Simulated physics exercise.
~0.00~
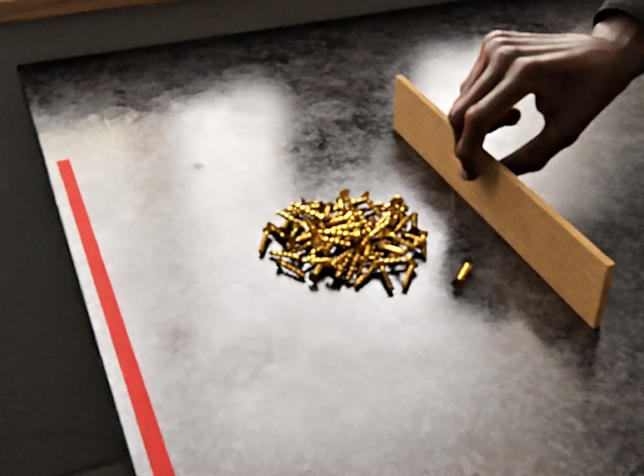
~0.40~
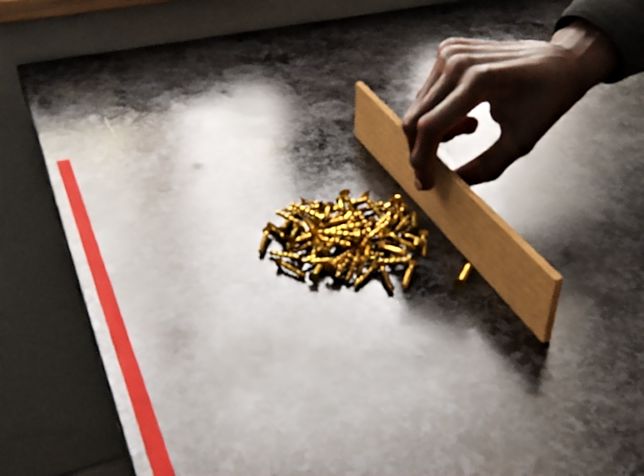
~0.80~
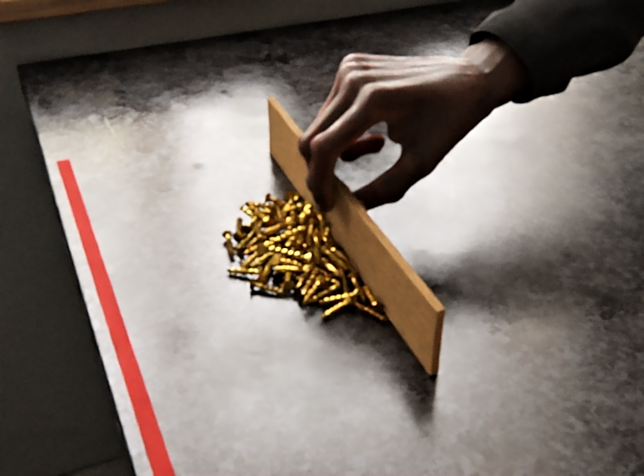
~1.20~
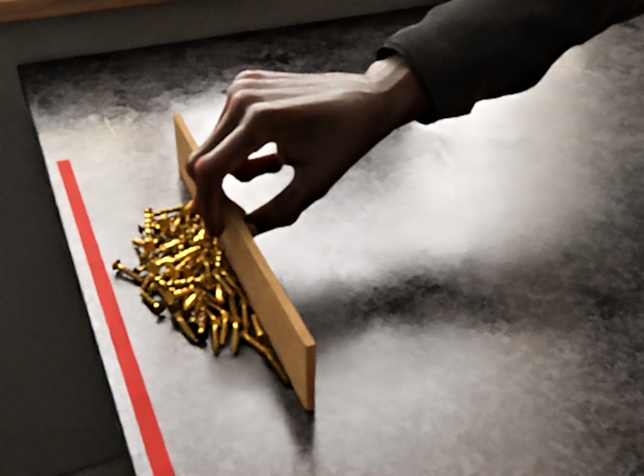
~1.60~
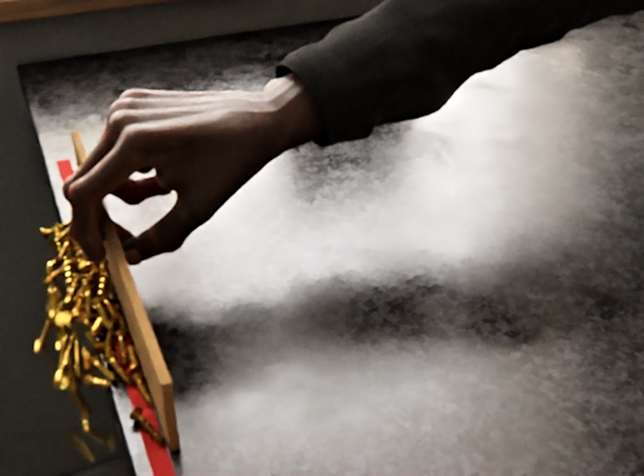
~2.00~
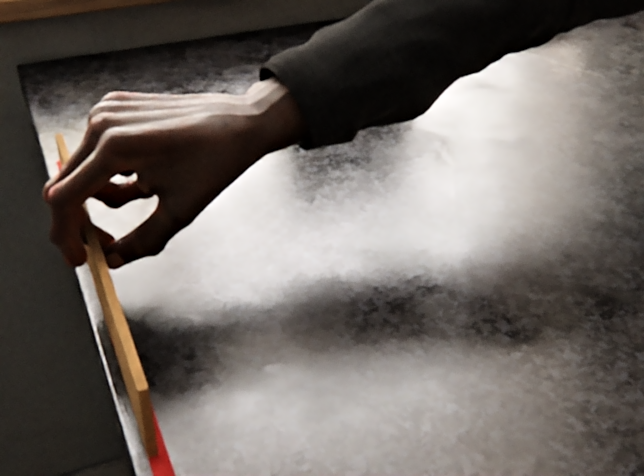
A hand pushes a brass-coloured heap left with a card until it all falls off the table.
